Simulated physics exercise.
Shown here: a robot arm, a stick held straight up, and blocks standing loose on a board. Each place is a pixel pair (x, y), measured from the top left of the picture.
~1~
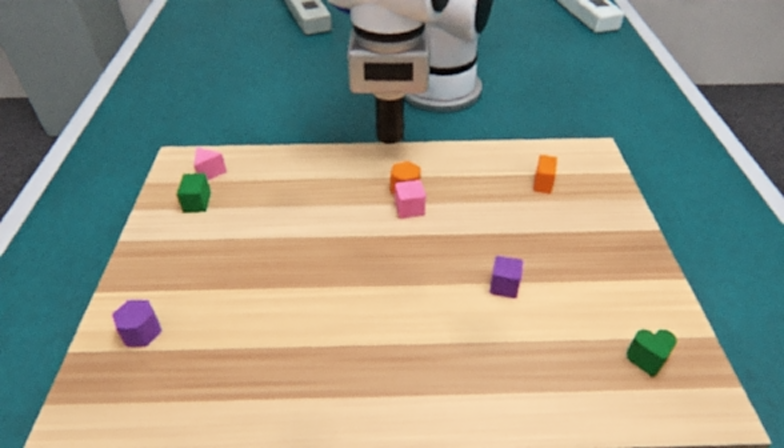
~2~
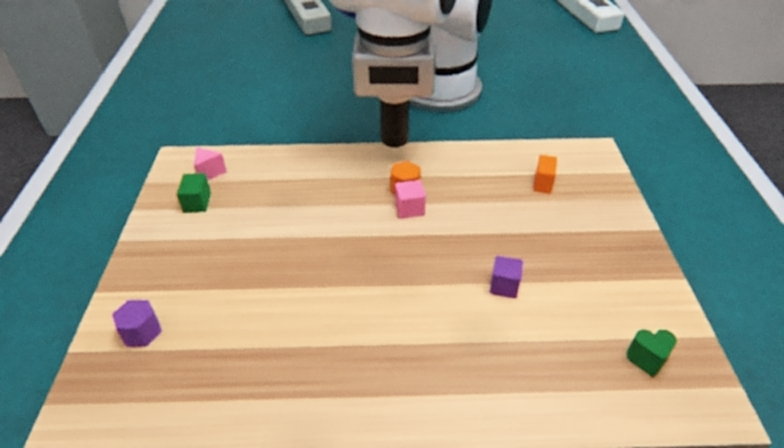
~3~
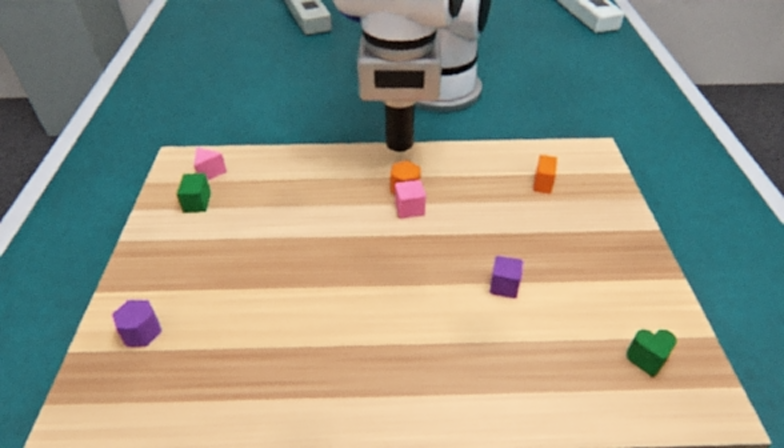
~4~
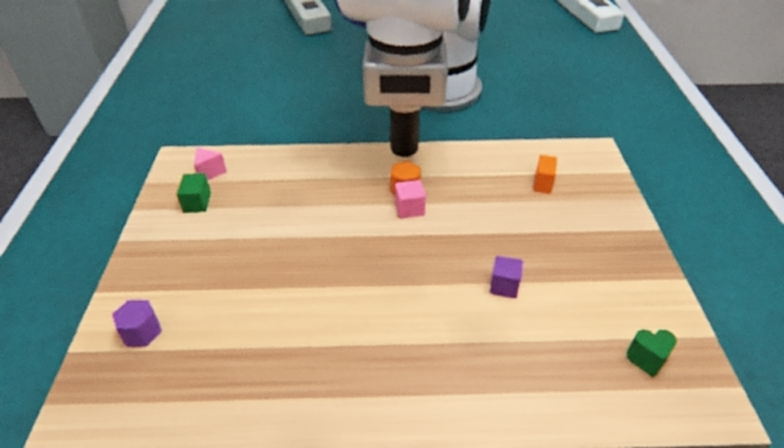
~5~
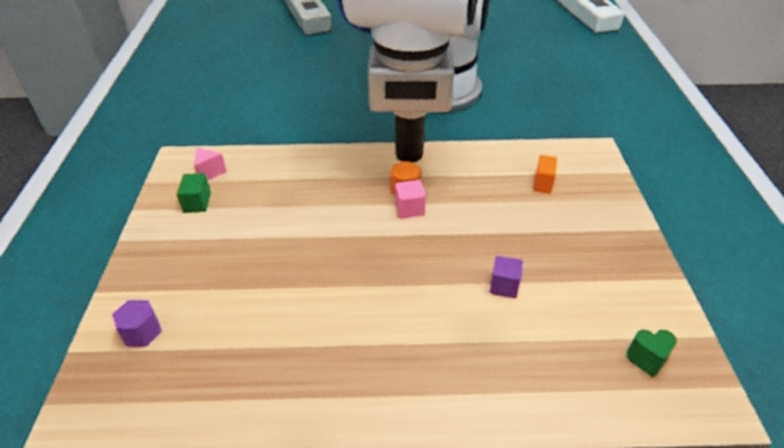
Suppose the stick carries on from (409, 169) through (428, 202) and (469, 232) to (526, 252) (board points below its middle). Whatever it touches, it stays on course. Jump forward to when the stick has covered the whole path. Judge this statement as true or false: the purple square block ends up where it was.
It is true.
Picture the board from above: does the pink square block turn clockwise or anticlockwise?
From above, the pink square block will be seen to turn clockwise.
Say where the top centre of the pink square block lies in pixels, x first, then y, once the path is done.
The middle of its upper face should be somewhere near (397, 222).
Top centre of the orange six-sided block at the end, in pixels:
I think it will end close to (420, 209).
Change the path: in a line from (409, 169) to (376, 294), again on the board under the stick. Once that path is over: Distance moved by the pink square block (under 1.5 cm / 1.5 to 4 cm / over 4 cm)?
Covers over 4 cm.
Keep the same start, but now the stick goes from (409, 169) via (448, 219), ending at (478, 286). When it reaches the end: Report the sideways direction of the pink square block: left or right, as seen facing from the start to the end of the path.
Well, taking the path from its start to its end as straight ahead, the pink square block moves to the right.
What follows on the original path. One third of the way, stick (430, 189); orange six-sided block (414, 200), turned 45° clockwise; pink square block (401, 217), turned 40° clockwise.
Two thirds of the way, stick (471, 218); orange six-sided block (420, 209), turned 70° clockwise; pink square block (397, 222), turned 60° clockwise.
At the end, stick (529, 238); orange six-sided block (420, 209), turned 70° clockwise; pink square block (397, 222), turned 60° clockwise; purple square block unmoved.
